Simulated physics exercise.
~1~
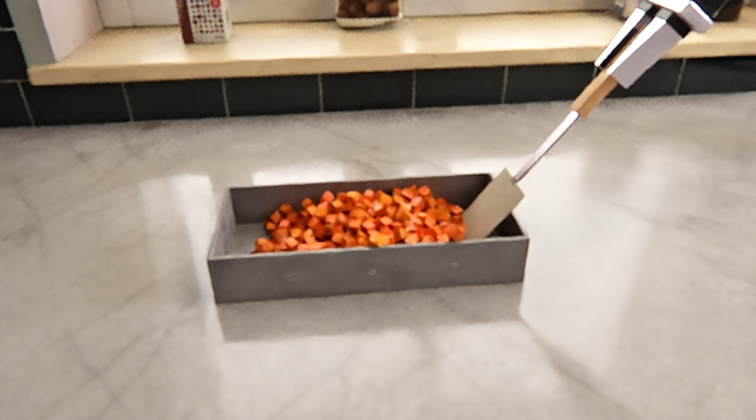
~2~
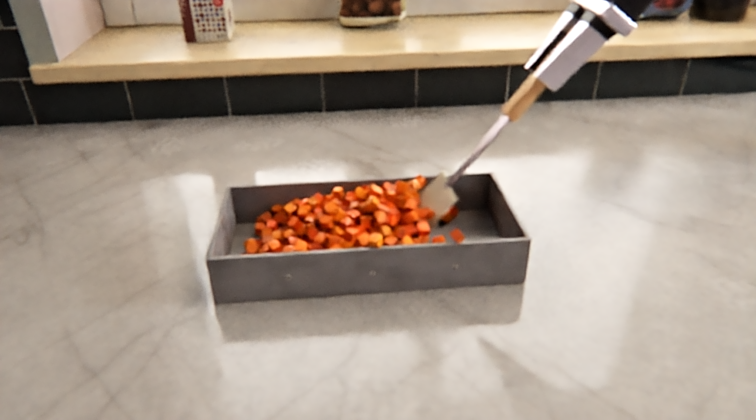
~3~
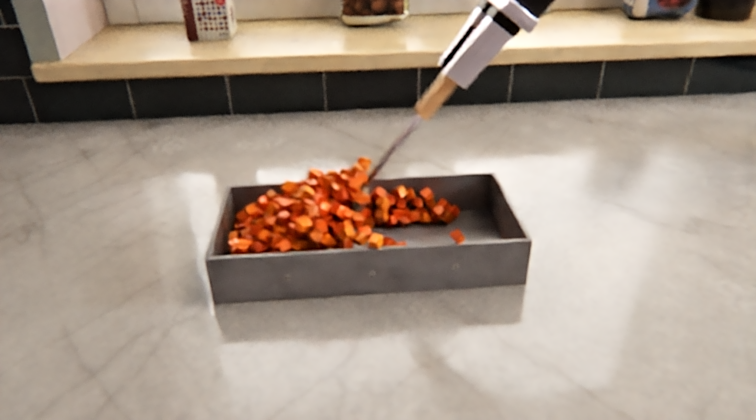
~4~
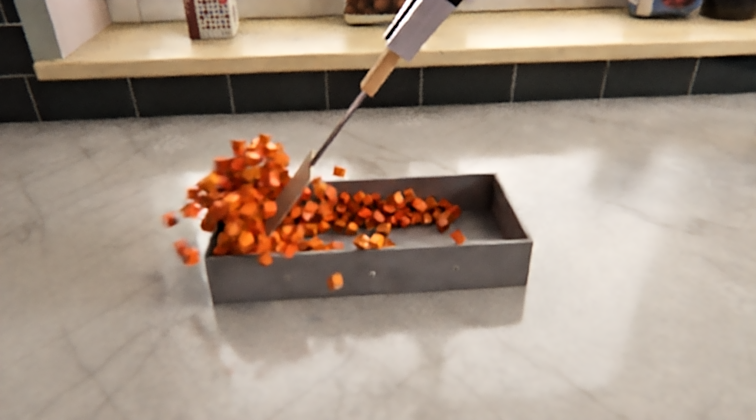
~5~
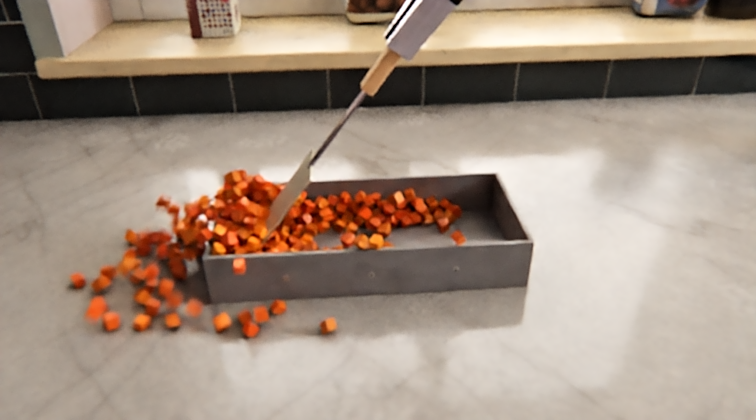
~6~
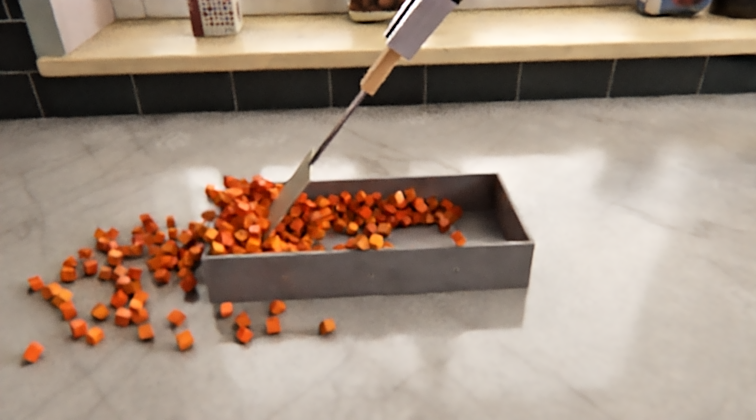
A heap of small orange vegetable dice sits in a shallow grey rectangular tray on a pale marbled countertop, seen from the front and slightly above. Behind it are dark tiles and a wooden ledge holding a few containers. A robot arm reaches in from the upper right, holding a flat turner with a wooden handle at the tray's right end. The turner sweeps left, piling the dice higher against the left end until they surge over the rim. It stops there as cubes tumble and scatter across the counter, leaving most still in the tray.
